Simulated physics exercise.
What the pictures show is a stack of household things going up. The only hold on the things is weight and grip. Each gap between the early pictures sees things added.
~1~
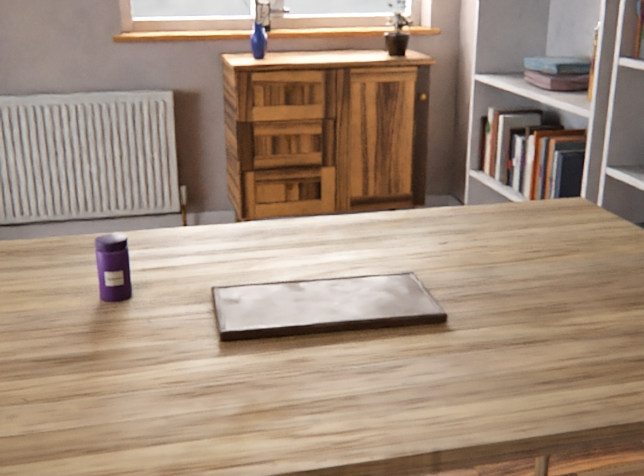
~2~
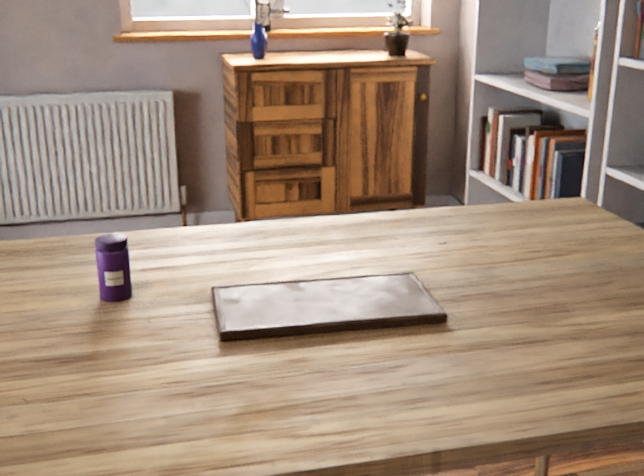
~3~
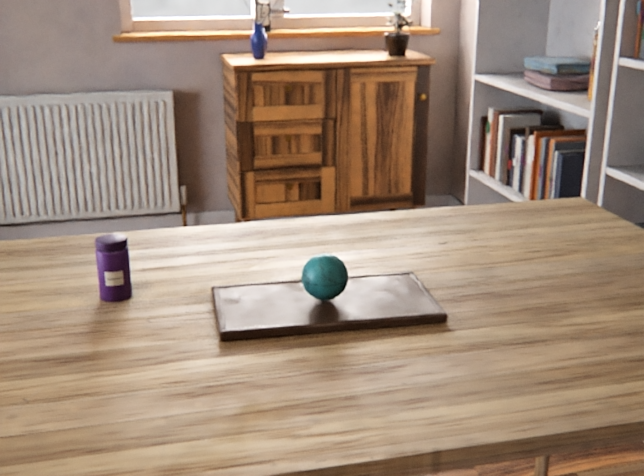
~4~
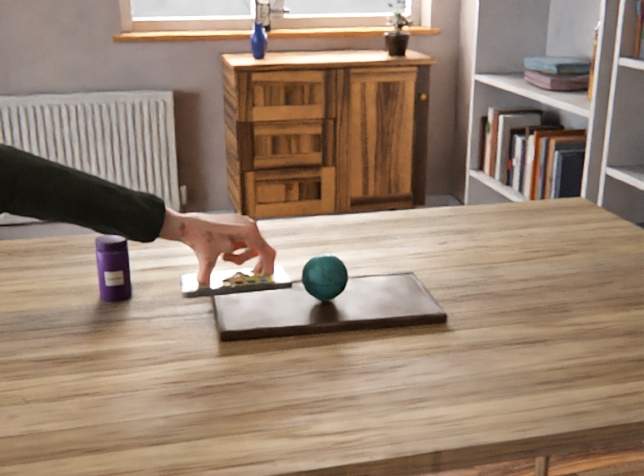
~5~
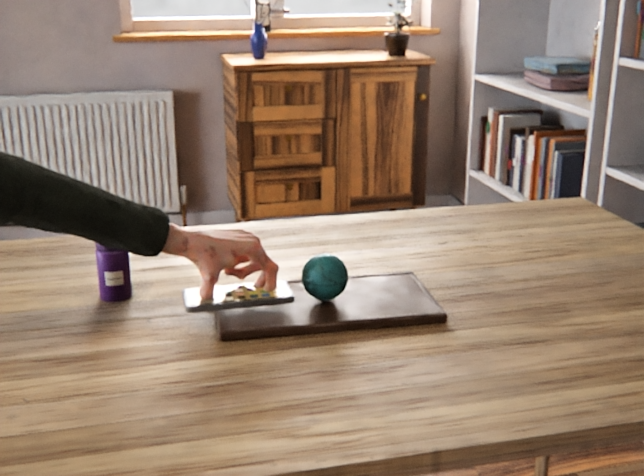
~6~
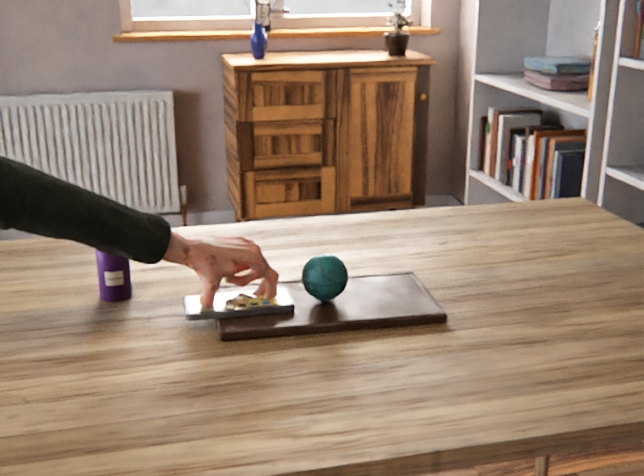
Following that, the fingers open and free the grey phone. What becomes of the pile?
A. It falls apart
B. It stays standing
Option B: It stays standing.
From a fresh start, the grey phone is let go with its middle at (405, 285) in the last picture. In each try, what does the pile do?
Well, it is fine after that.
Then, 0.30 s later than the last frame, all is still.
Then, 0.70 s later than the last frame, grey phone resting near (238, 304).
When it is over, all 4 as before. End places, in pixels of the last picture, grey phone near (238, 304). The pile keeps its balance.
